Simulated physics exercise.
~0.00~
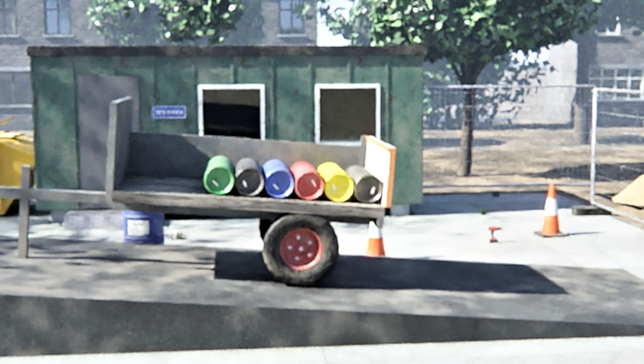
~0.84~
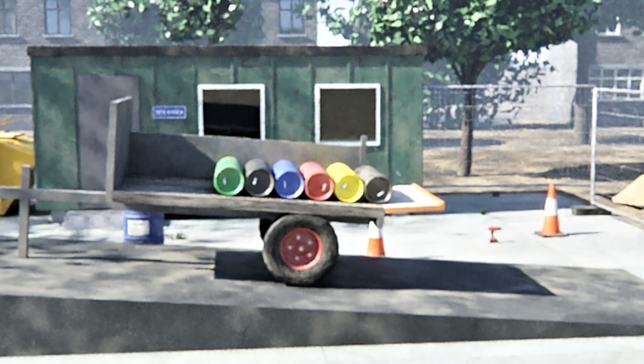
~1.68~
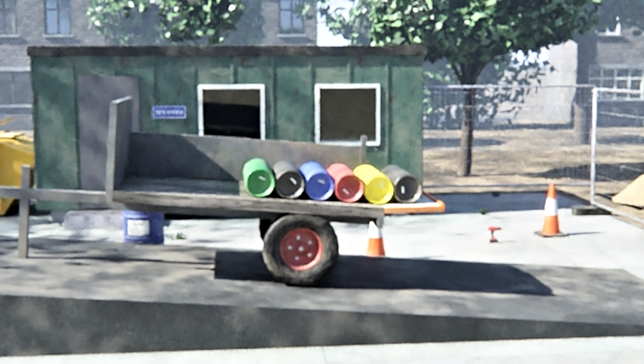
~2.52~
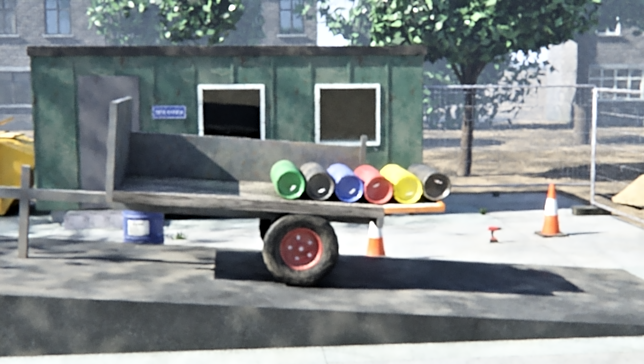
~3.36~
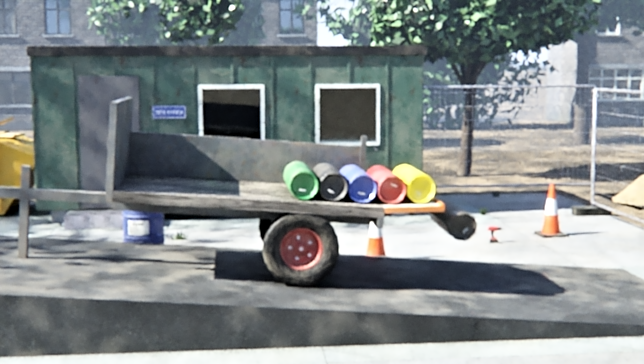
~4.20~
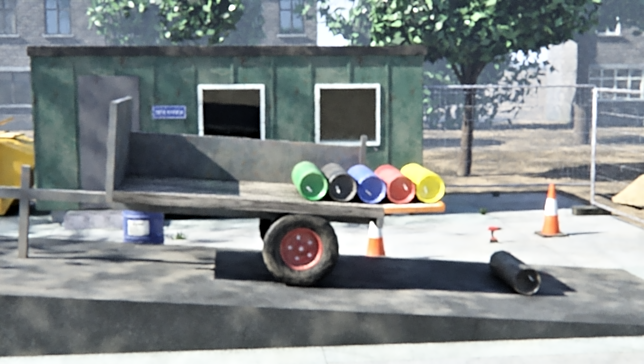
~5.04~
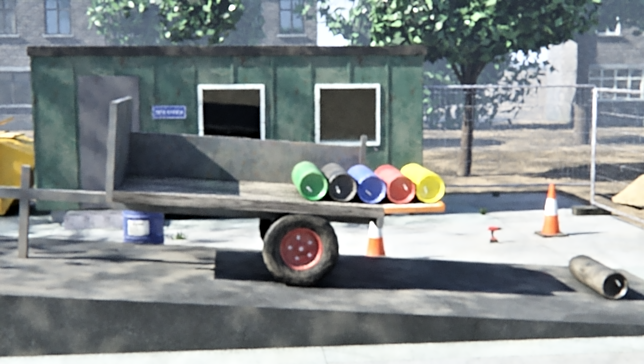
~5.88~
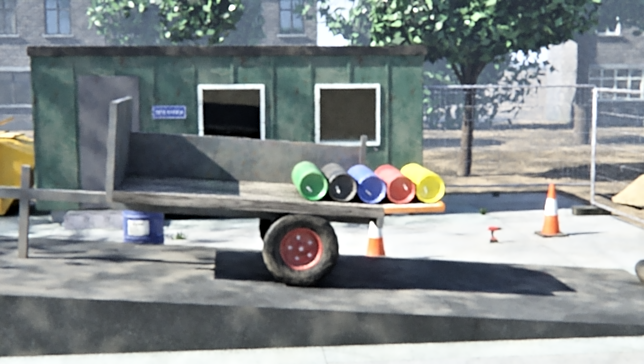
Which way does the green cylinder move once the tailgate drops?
The green cylinder rolls to the right along the trailer before coming to rest.
We see a parked trailer carrying a row of colored cylinders beside a green cabin as its tailgate drops open and the row rolls right. The dark end cylinder falls off and rolls down the slope out of view, while the others come to rest aboard.
